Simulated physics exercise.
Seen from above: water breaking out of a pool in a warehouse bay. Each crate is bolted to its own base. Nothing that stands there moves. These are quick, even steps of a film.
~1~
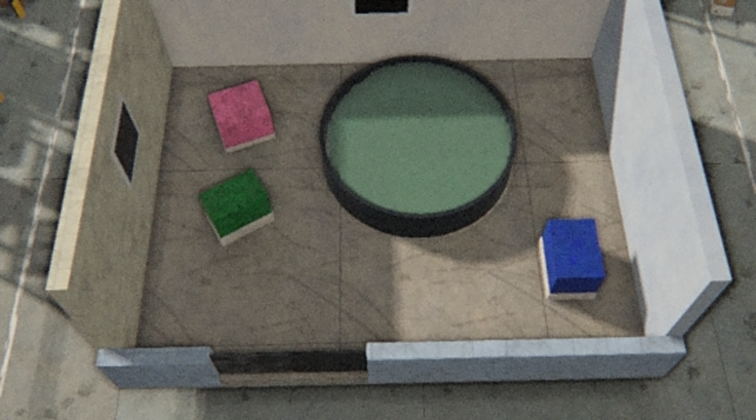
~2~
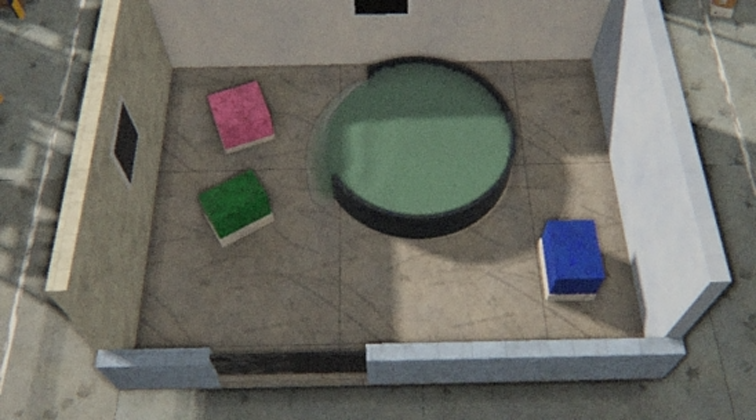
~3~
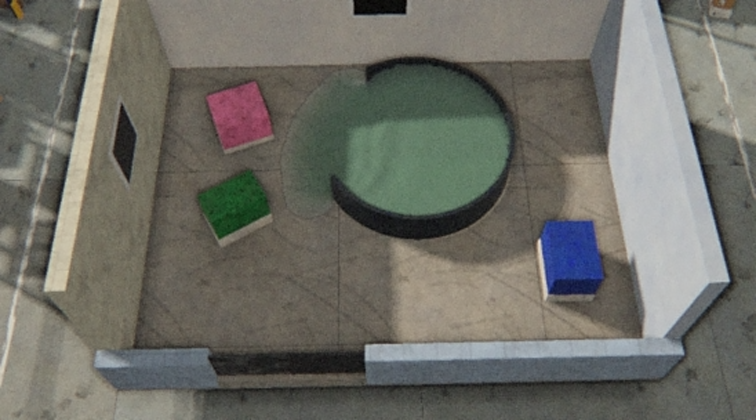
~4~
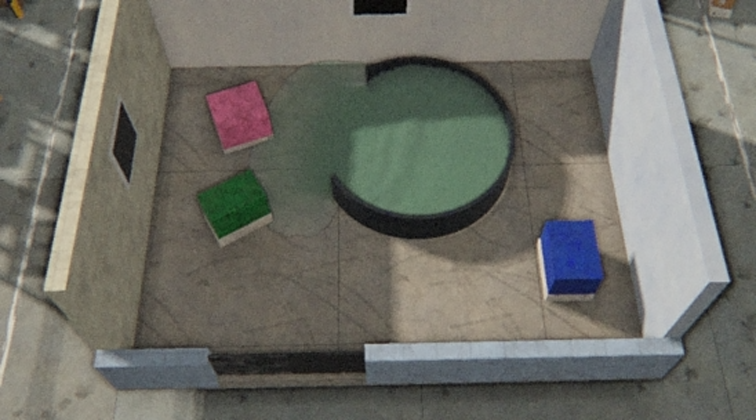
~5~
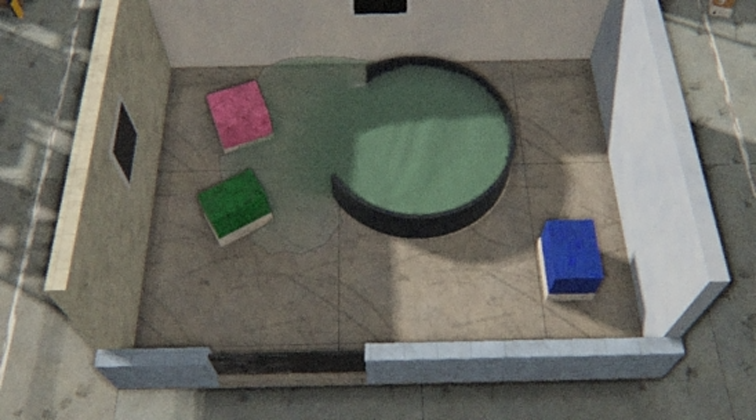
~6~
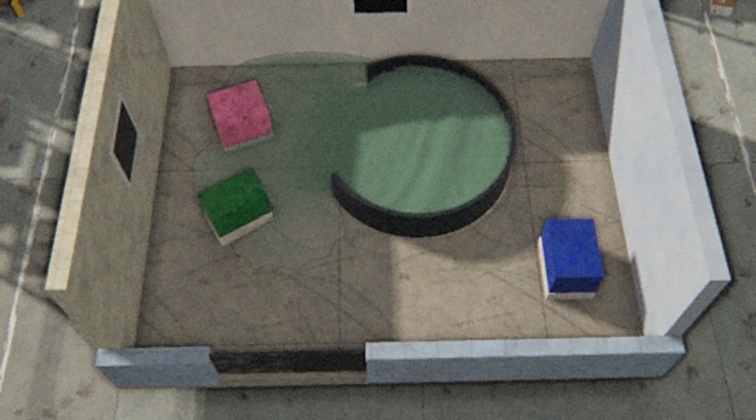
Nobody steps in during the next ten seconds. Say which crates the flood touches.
In the end: The blue crate keeps dry; the pink crate is soaked; the green crate is soaked.
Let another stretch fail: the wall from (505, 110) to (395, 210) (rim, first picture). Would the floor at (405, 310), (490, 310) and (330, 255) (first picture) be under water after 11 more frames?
In that order: Awash, wet, free of water.
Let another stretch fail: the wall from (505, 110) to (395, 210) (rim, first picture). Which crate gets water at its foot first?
It is the one in blue.
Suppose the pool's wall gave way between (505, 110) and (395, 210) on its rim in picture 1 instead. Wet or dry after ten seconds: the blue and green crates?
The blue one takes water; the green one is safe.
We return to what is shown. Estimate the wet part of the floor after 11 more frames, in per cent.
Close to 45 %.
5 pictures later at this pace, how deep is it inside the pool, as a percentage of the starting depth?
I make it 68 per cent.
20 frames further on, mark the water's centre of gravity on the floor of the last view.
At about (302, 160).
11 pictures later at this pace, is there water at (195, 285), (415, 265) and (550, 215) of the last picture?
In turn: Covered, dry, no water.
A moment on, water covers 30 % of the floor; the blue crate not reached, the pink crate water round its plinth, the green crate water round its plinth.
Next, water covers 45 % of the floor; the blue crate not reached, the pink crate water round its plinth, the green crate water round its plinth.
Then, water covers 55 % of the floor; the blue crate not reached, the pink crate water round its plinth, the green crate water round its plinth.
Later, water covers 90 % of the floor; the blue crate water round its plinth, the pink crate water round its plinth, the green crate water round its plinth.
In the end, water covers 100 % of the floor; the blue crate stayed above the water, the pink crate was topped, the green crate was topped.
